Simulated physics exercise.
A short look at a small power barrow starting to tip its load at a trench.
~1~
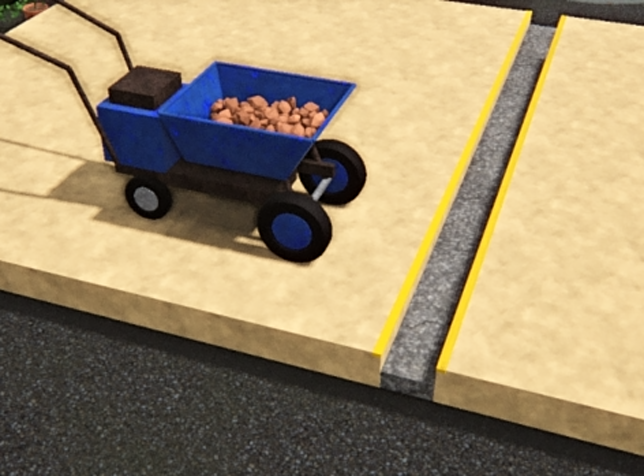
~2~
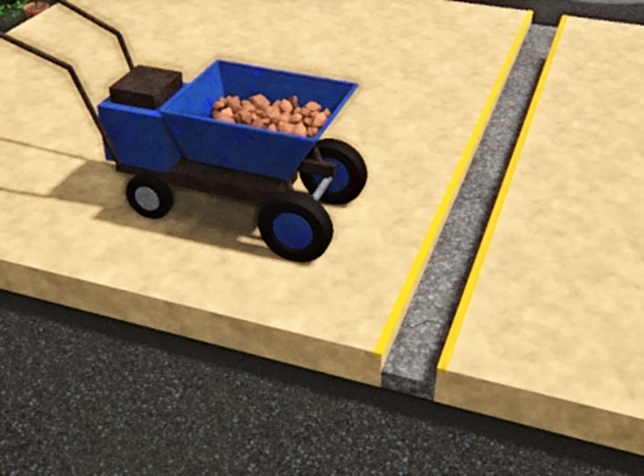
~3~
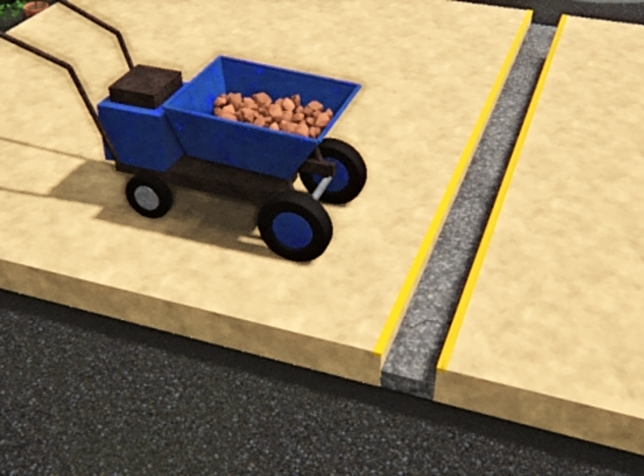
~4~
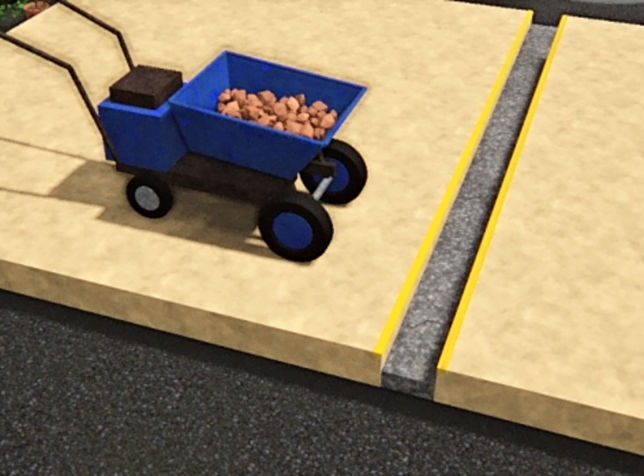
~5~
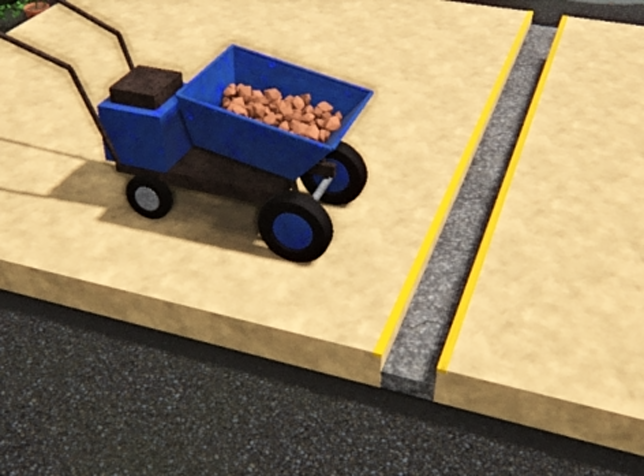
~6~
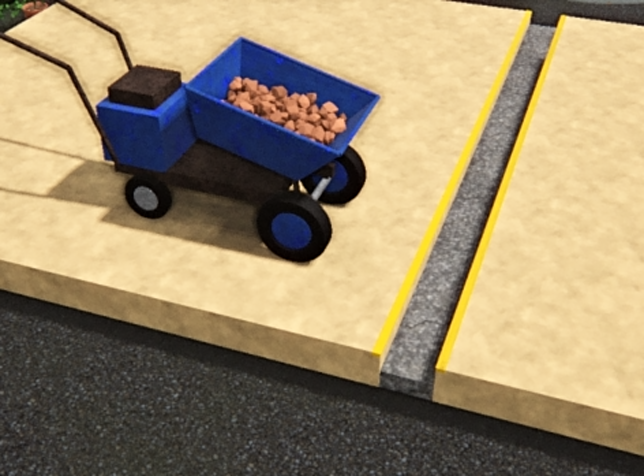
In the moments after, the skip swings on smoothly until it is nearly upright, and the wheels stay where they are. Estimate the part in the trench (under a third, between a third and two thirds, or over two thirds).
Between the edges lies more than two thirds of the load.
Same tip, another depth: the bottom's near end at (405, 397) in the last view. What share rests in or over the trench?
About 100 per cent.
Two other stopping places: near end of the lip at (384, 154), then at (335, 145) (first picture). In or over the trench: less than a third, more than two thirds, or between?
At the first place under a third, at the second over two thirds.
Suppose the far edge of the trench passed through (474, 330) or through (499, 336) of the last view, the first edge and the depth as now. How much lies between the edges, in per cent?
The first gives 90 %, the second 90 %.
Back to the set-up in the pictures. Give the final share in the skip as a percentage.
Some 0 per cent.
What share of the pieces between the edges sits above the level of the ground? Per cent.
It comes to 30 per cent or so.
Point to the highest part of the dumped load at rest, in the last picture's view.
Close to (428, 239).
Soon after the last picture, skip tipped steeply; all in the skip.
A little later, skip tipped right over; most in the skip; a stray few short of the trench; a small part in or heaped over the trench; a stray few falling.
Later still, skip tipped right over; about a quarter in the skip; a small part short of the trench; most in or heaped over the trench; a stray few beyond it.
By the end, skip tipped right over; a stray few in the skip; a small part short of the trench; most in or heaped over the trench; a stray few beyond it.
